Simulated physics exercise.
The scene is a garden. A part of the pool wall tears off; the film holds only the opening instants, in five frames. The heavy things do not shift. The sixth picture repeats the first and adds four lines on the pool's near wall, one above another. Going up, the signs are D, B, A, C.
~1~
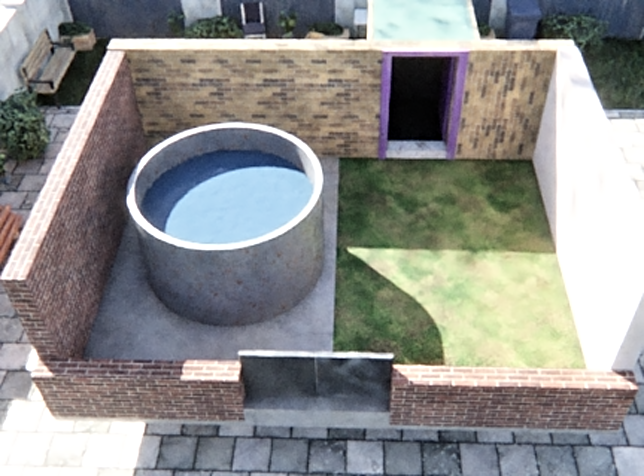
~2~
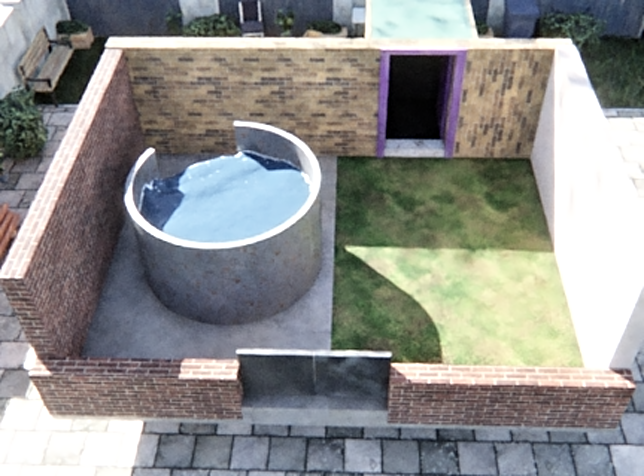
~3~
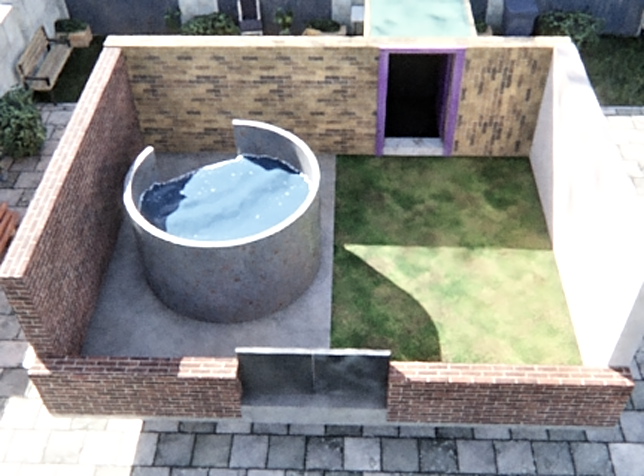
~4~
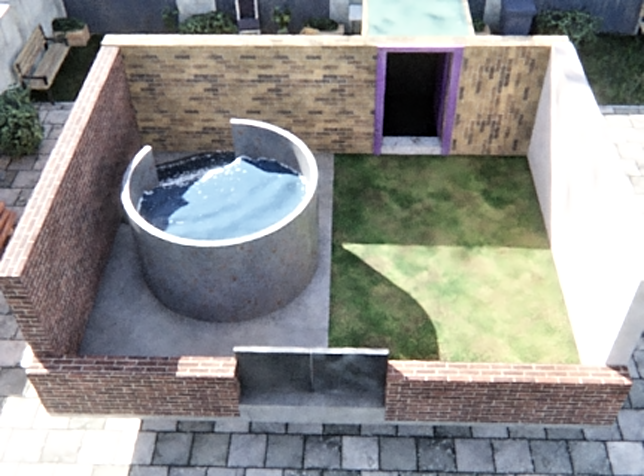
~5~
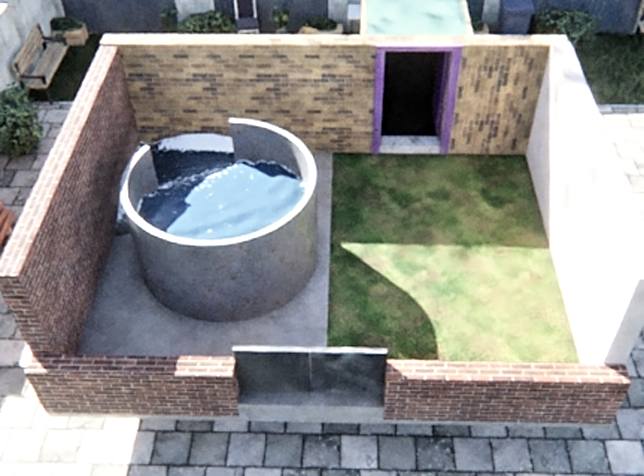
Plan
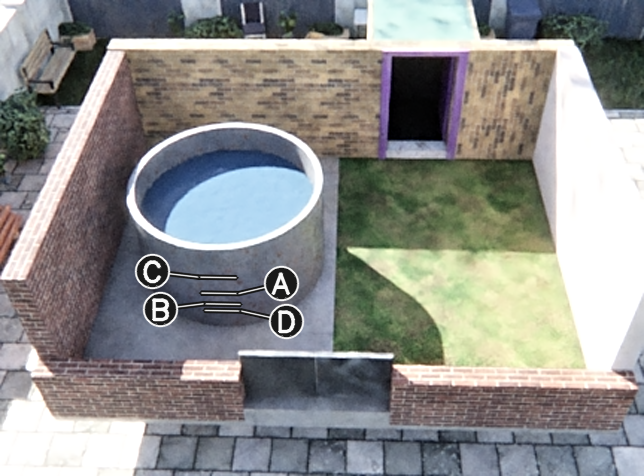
Water sloshing in a round grey garden pool after a gap opens in its back rim, then showing behind the wall.
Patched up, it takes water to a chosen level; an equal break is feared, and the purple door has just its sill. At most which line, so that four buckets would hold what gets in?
C is the one.
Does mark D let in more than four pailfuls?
No, that is safe.
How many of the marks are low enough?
All of them.
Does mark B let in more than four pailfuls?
No, not at all.
In white, A at (219, 293); B at (221, 304); C at (217, 277); D at (223, 310); from the bottom up D, B, A, C.
For mark A, nothing gets over.
For mark B, nothing gets over.
For mark C, a bucket or two gets in.
For mark D, nothing gets over.
